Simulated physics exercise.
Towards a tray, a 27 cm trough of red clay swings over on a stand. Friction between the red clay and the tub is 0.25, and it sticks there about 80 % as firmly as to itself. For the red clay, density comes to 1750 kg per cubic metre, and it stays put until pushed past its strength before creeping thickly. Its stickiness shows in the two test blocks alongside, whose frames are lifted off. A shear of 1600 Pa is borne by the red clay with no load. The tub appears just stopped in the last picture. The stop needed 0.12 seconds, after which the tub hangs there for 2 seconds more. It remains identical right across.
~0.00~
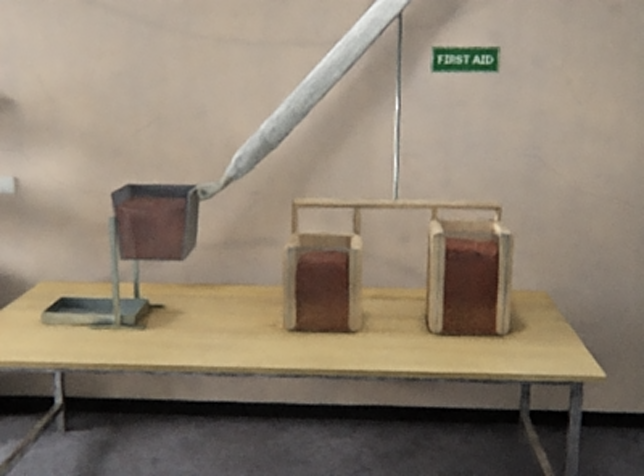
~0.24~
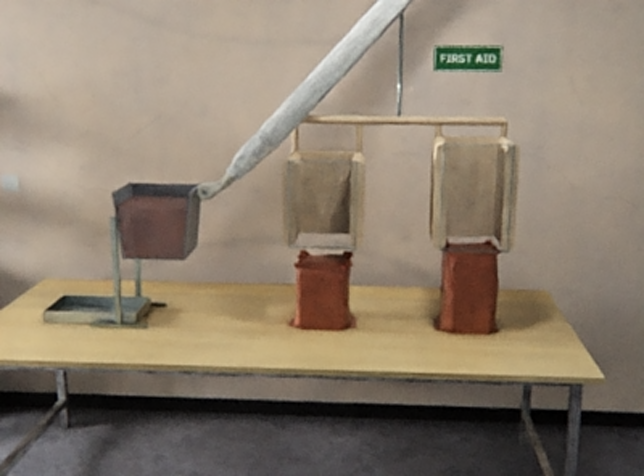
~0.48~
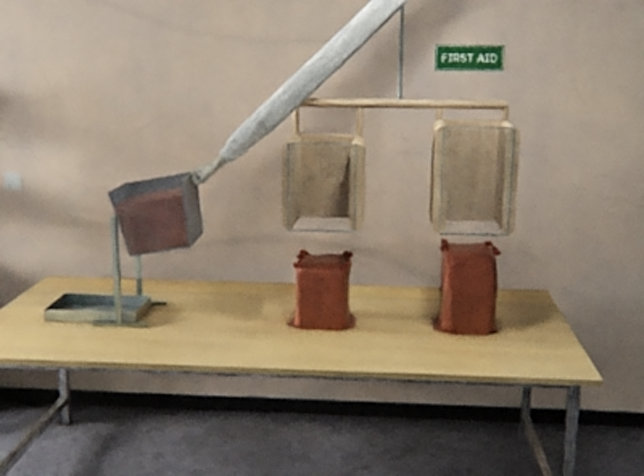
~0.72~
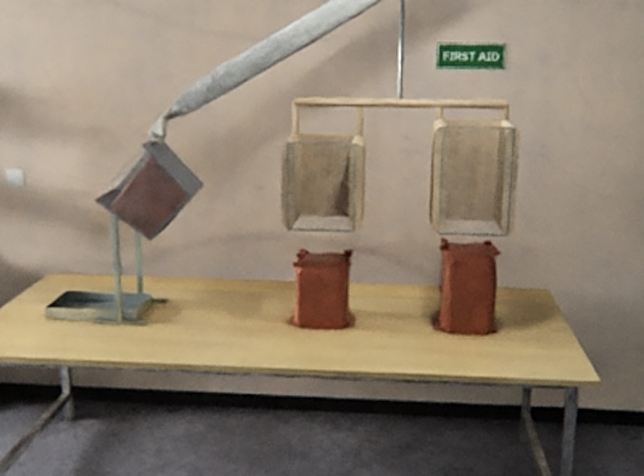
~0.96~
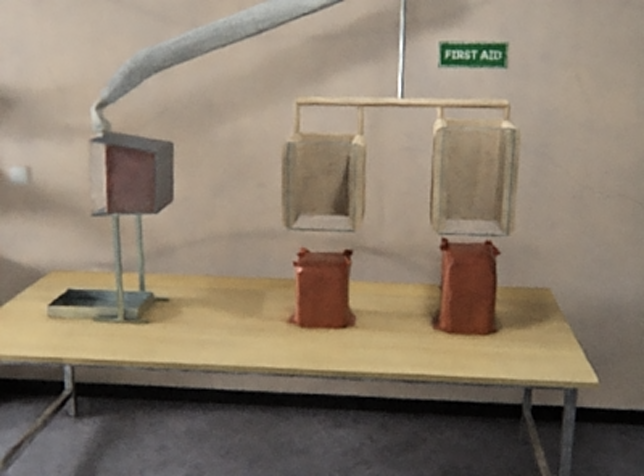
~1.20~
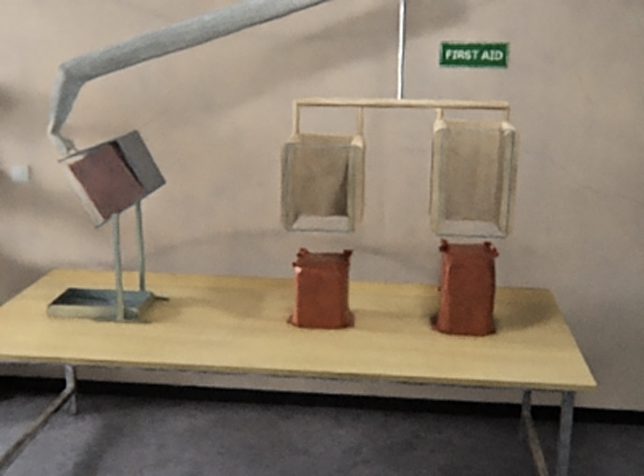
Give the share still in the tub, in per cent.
9 %.
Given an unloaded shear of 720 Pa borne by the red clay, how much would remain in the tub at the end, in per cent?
About 7 per cent.
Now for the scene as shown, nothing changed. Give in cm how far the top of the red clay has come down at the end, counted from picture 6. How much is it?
The top ends up some 17 cm below its level in the last picture.
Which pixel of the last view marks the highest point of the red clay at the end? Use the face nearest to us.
On the near face, the top ends up close to (142, 186).
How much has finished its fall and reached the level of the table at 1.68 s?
I'd say close to 65 per cent of it.
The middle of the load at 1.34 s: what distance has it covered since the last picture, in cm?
Roughly 8 centimetres.
After 1.34 s, the tub is at 117 degrees and holds 82 %.
After 1.51 s, the tub is at 117 degrees and holds 28 %.
After 1.68 s, the tub is at 117 degrees and holds 9 %.
After 1.85 s, the tub is at 117 degrees and holds 9 %.
After 3.20 s, the tub is at 117 degrees and holds 9 %.
